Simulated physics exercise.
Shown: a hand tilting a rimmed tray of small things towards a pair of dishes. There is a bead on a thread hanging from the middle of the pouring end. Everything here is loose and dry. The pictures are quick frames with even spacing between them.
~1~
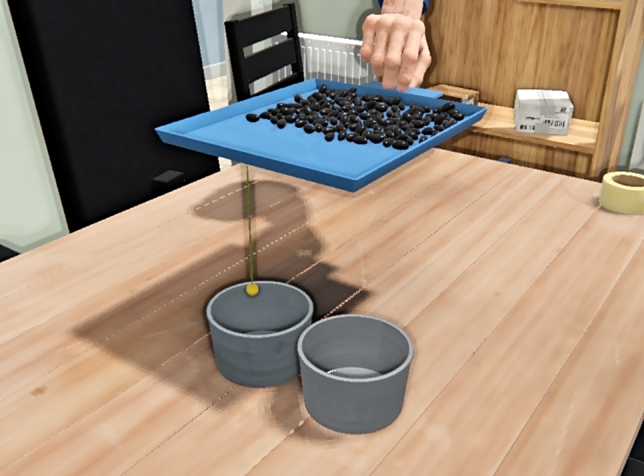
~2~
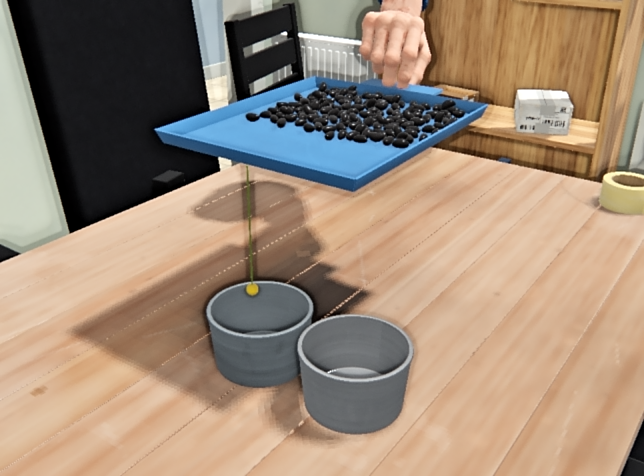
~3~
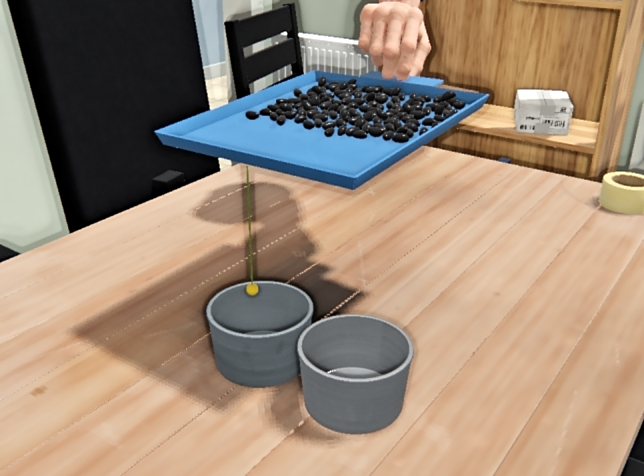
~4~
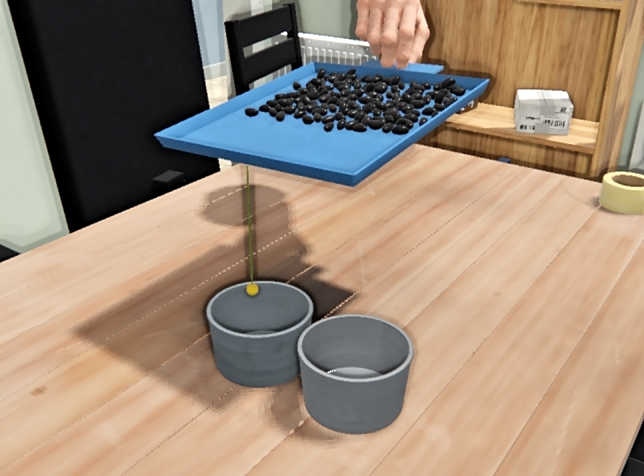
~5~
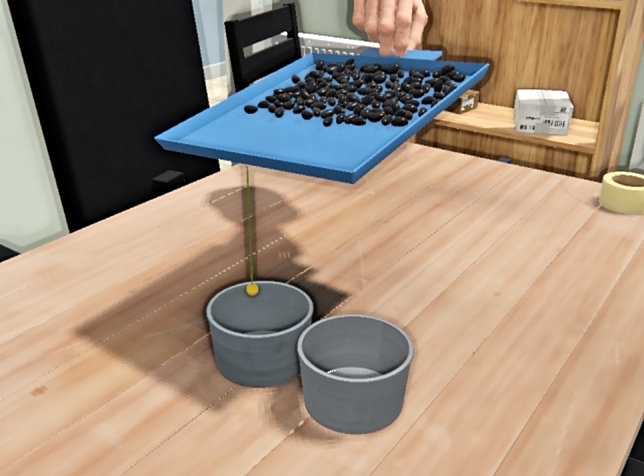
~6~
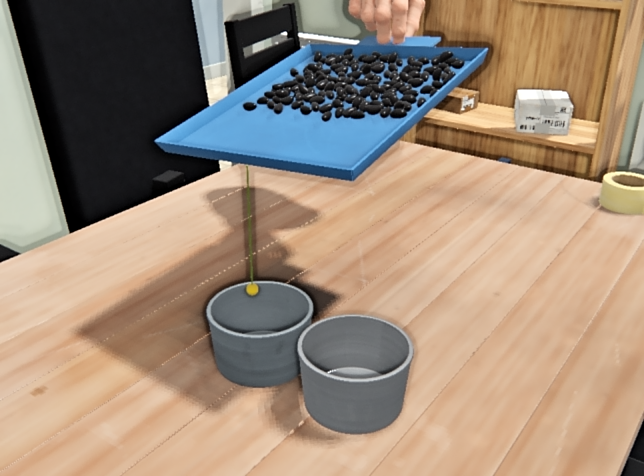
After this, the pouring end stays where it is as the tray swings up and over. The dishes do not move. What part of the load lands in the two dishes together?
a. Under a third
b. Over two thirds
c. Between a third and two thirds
a, under a third.
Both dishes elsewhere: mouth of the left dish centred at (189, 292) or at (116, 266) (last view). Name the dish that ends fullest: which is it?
Going by the two tries in order: The left-placed dish, then the right-placed dish.
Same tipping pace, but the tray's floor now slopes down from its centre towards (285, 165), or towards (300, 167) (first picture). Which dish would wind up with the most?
Try one: Right-side dish; try two: Right-side dish.
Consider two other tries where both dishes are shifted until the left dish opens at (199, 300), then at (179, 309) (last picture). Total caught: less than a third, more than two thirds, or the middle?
Try 1 - the middle third; try 2 - the middle third.
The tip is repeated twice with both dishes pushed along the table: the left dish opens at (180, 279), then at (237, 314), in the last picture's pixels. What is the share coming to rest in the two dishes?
Roughly 80% the first time and 20% the second time.
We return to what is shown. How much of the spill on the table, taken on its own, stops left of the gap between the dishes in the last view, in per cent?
Near 100 in a hundred.
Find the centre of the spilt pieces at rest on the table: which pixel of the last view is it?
Their middle ends up at roughly (148, 340).
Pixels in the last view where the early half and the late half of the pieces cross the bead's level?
I'd place the first part at (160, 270) and the rest at (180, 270).
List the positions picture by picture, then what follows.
Corners of the pouring end near (163, 128) and (354, 177), level; middle of the load near (366, 117), black beans; left dish near (227, 353); right dish near (324, 397); bead on its thread near (252, 289), in the first frame.
Corners of the pouring end near (162, 129) and (354, 176), level; middle of the load near (366, 115), in the second frame.
Corners of the pouring end near (162, 131) and (353, 174), tipped barely, lowest at the left corner; middle of the load near (366, 109), in the third frame.
Corners of the pouring end near (162, 133) and (352, 171), tipped a little, lowest at the left corner; middle of the load near (365, 100), in the fourth frame.
Corners of the pouring end near (162, 136) and (351, 169), tipped a little, lowest at the left corner; middle of the load near (364, 92), in the fifth frame.
Corners of the pouring end near (162, 139) and (350, 166), tipped a little, lowest at the left corner; middle of the load near (363, 83); left dish near (227, 353); right dish near (324, 397), in the sixth frame.
Shortly afterwards, tray tipped steeply; the bulk on the tray; only a few outside both; near a quarter in the air.
Next, tray tipped right over; near half on the tray; a little in the left dish; near half outside both; only a few in the air.
Some moments later, tray tipped past a quarter turn; a little in the left dish; all but a few outside both.
In the end, tray tipped past a quarter turn; none at all in the right dish; a little in the left dish; all but a few outside both.
